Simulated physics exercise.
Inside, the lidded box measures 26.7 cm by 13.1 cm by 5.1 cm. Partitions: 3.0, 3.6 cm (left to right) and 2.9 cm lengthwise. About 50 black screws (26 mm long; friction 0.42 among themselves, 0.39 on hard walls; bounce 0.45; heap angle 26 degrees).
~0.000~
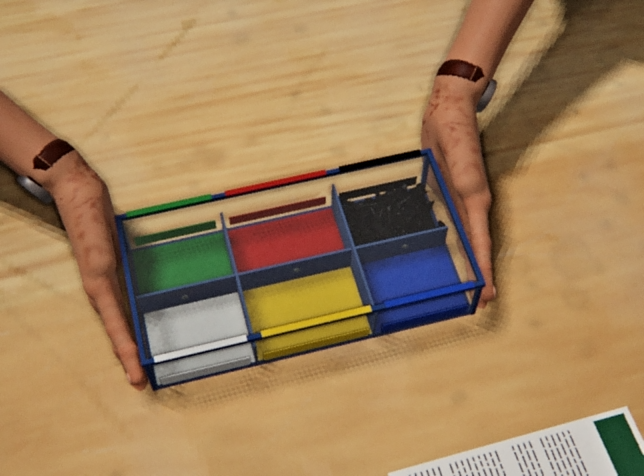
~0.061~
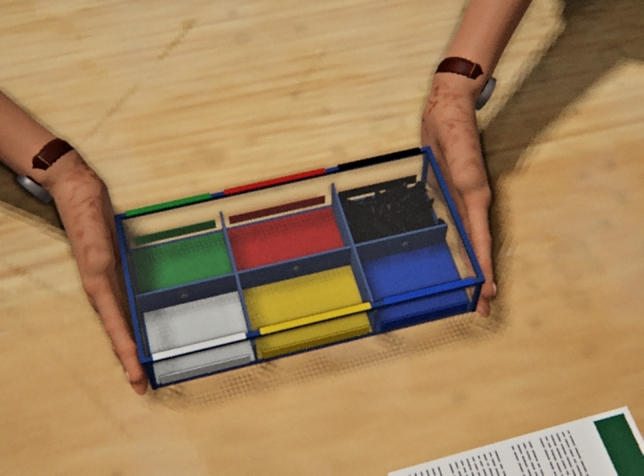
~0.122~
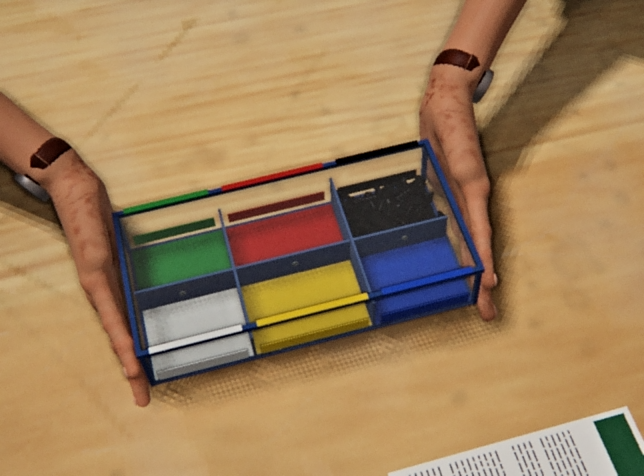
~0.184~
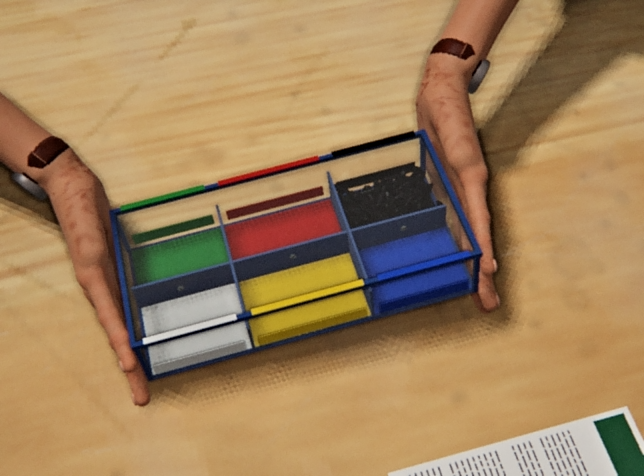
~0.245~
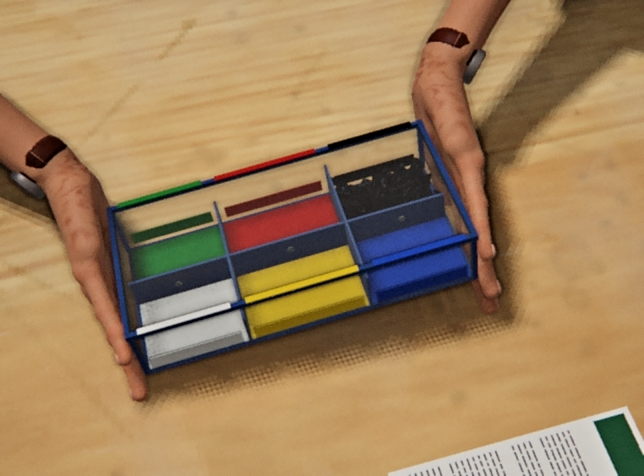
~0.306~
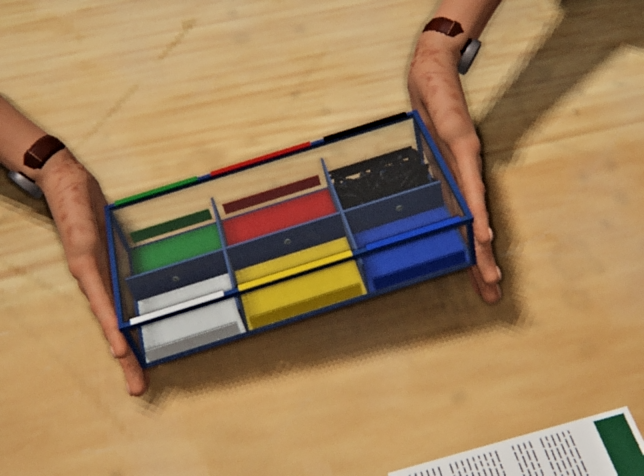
A pale wooden tabletop is seen from above at an angle by a camera that stays still. Two hands with brown wristbands hold the ends of a clear, blue-edged box with six compartments, green, red and black behind white, yellow and blue, while a printed sheet with a green block lies at lower right. The hands slowly lift and tilt the box, its right end rising more than its left.
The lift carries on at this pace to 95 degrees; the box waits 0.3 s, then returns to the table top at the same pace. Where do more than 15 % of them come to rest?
Red: Below, blue: Below, green: Below, yellow: Below, white: Below, black: Above.
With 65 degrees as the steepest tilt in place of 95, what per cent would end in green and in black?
In that case green 0; black 100.
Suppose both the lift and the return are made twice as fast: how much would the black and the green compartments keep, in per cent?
In that case black 95; green 5.
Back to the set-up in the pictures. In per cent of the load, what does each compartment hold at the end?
Red 0; blue 0; green 0; yellow 0; white 0; black 100.
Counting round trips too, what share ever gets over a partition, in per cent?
Some 0 per cent.
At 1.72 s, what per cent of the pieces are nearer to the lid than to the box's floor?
Roughly 20 per cent.
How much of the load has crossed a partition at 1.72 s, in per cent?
About 0 per cent.
Then, at 1.72 s, tilt 95 degrees; black 100 %.
After 2.66 s, tilt 47 degrees; black 100 %.
Then, at 3.59 s, tilt 0 degrees; black 100 %.
At rest (3.9 s), red 0 %, blue 0 %, green 0 %, yellow 0 %, white 0 %, black 100 %.
